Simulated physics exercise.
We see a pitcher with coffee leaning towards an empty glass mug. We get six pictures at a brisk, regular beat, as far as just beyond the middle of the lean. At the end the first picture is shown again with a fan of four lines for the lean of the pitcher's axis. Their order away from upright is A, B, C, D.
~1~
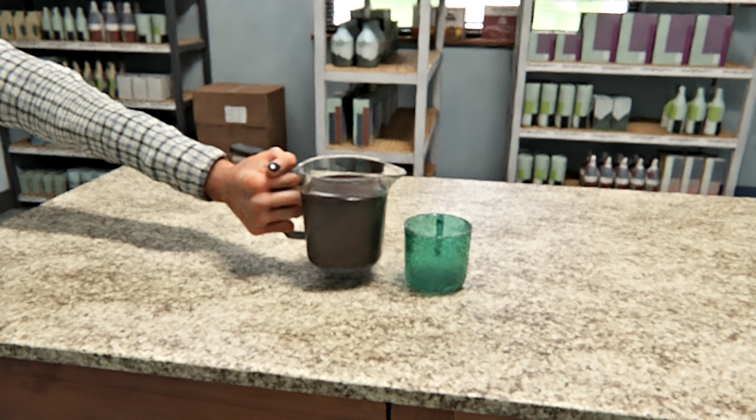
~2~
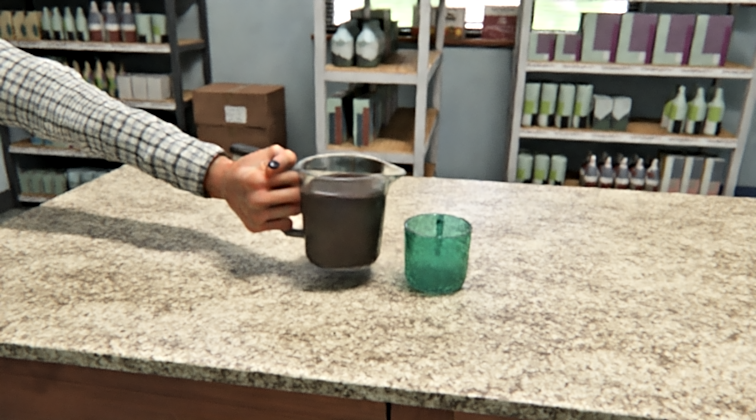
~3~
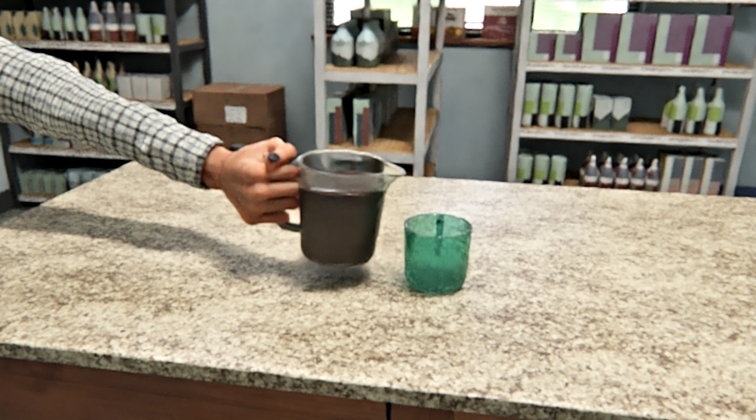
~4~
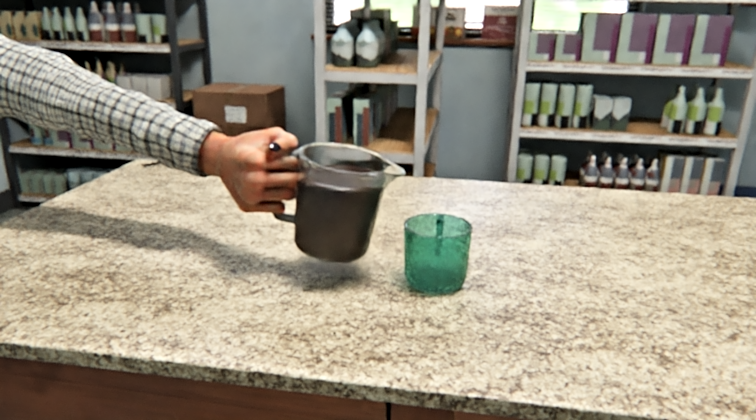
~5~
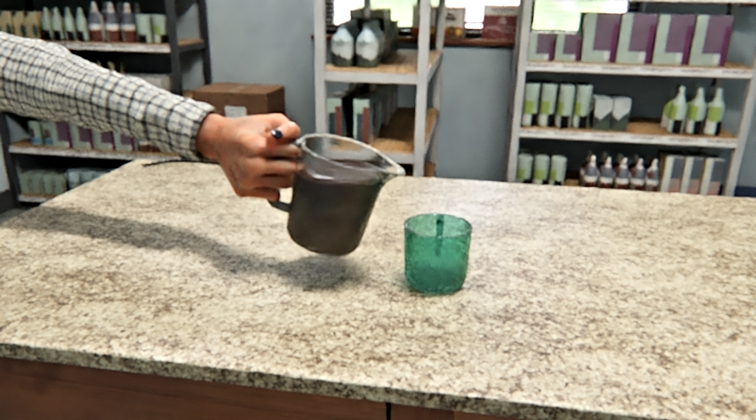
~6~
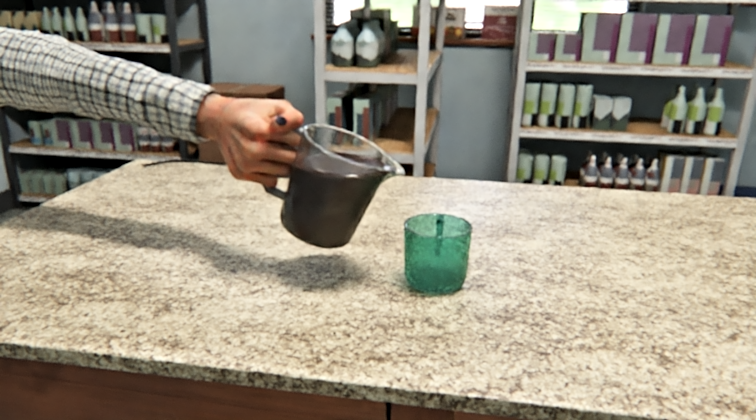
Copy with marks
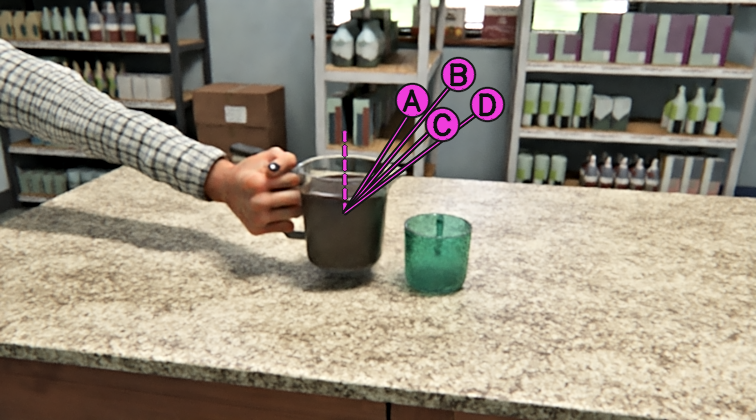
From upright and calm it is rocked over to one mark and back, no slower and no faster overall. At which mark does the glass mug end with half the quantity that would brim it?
Best: C.
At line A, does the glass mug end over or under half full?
Under.
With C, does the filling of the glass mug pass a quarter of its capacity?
Yes, it does.
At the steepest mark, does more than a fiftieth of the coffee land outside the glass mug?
No, it does not.
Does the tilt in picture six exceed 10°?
Yes, it does.
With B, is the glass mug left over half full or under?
Under.
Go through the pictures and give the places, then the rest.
The first frame shows upright, lip at (404, 173); rim of the glass mug round (438, 224); nothing has left yet.
The second frame shows upright, lip at (404, 173); nothing has left yet.
The third frame shows tipped about 4°, lip at (404, 173); nothing has left yet.
The fourth frame shows tipped about 9°, lip at (404, 173); nothing has left yet.
The fifth frame shows tipped about 15°, lip at (404, 173); nothing has left yet.
The sixth frame shows tipped about 21°, lip at (403, 173); nothing has left yet.
In magenta, A at (406, 117); B at (448, 88); C at (427, 134); D at (474, 115).
With A, the glass mug ends with about 17 % of what it can hold.
With B, the glass mug ends with about 31 % of what it can hold.
With C, the glass mug ends with about 47 % of what it can hold.
With D, the glass mug ends with about 67 % of what it can hold.
